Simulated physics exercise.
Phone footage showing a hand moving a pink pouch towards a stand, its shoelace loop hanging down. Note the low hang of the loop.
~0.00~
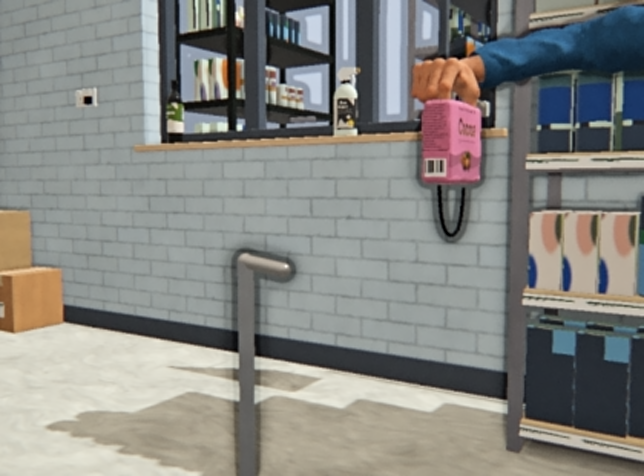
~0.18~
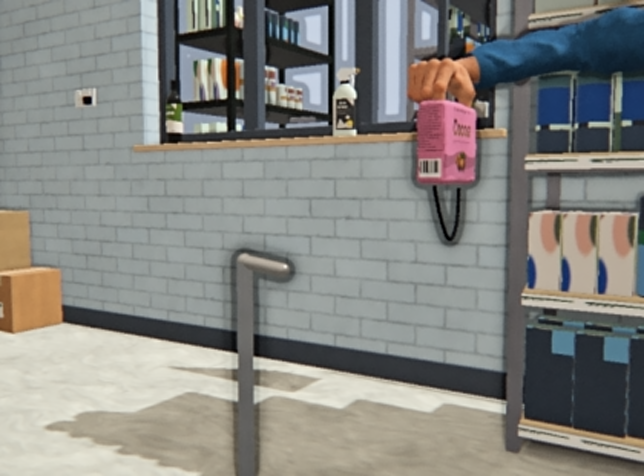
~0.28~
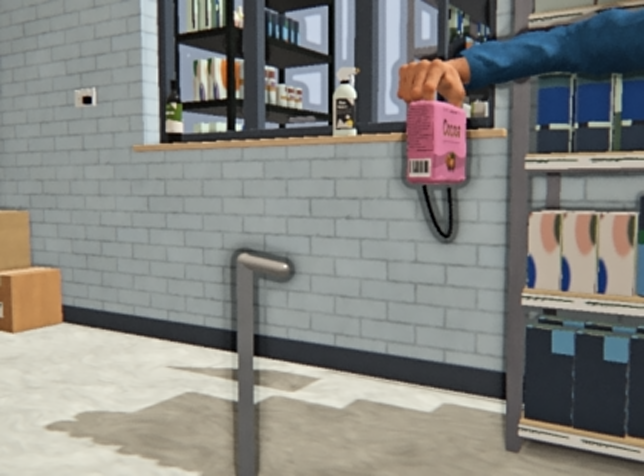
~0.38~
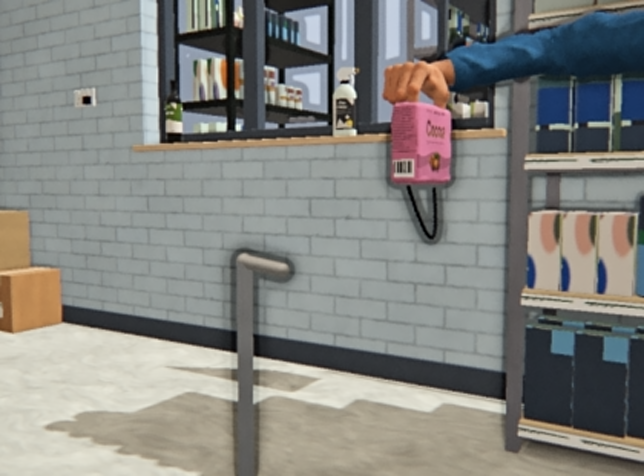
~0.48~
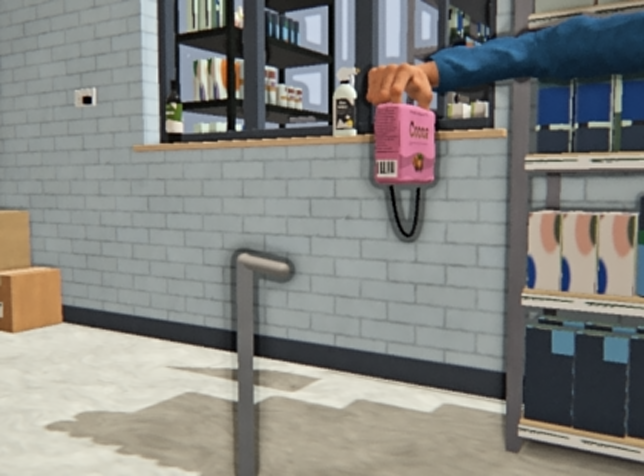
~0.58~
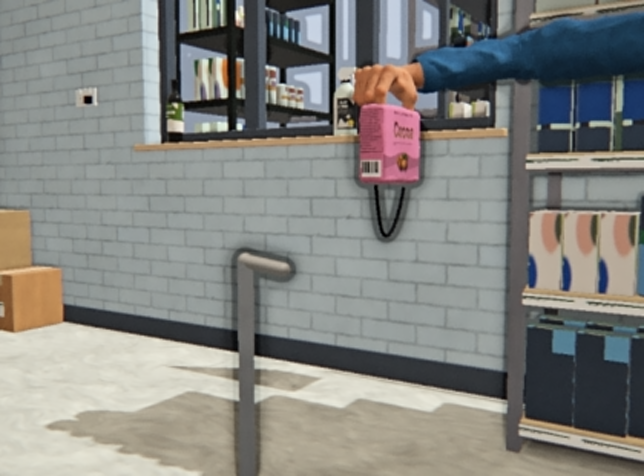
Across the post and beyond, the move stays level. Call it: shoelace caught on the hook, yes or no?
No.
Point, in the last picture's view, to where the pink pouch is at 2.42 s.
Approximately at (160, 154) in the last view.
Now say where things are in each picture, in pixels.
Pink pouch (453, 144); hook tip (283, 270), in the first picture.
Pink pouch (448, 144); bottom of the loop (451, 239), in the second picture.
Pink pouch (438, 144), in the third picture.
Pink pouch (422, 145); bottom of the loop (433, 237), in the fourth picture.
Pink pouch (406, 145), in the fifth picture.
Pink pouch (391, 145); bottom of the loop (388, 235); hook tip (283, 270); hook points towards it, loop hangs above the hook, in the sixth picture.
Around 1.54 s, pouch over the post near (257, 150).
Around 2.42 s, pouch past the post near (160, 153).
Finally, pouch past the post near (126, 155). The pink pouch passes clear.
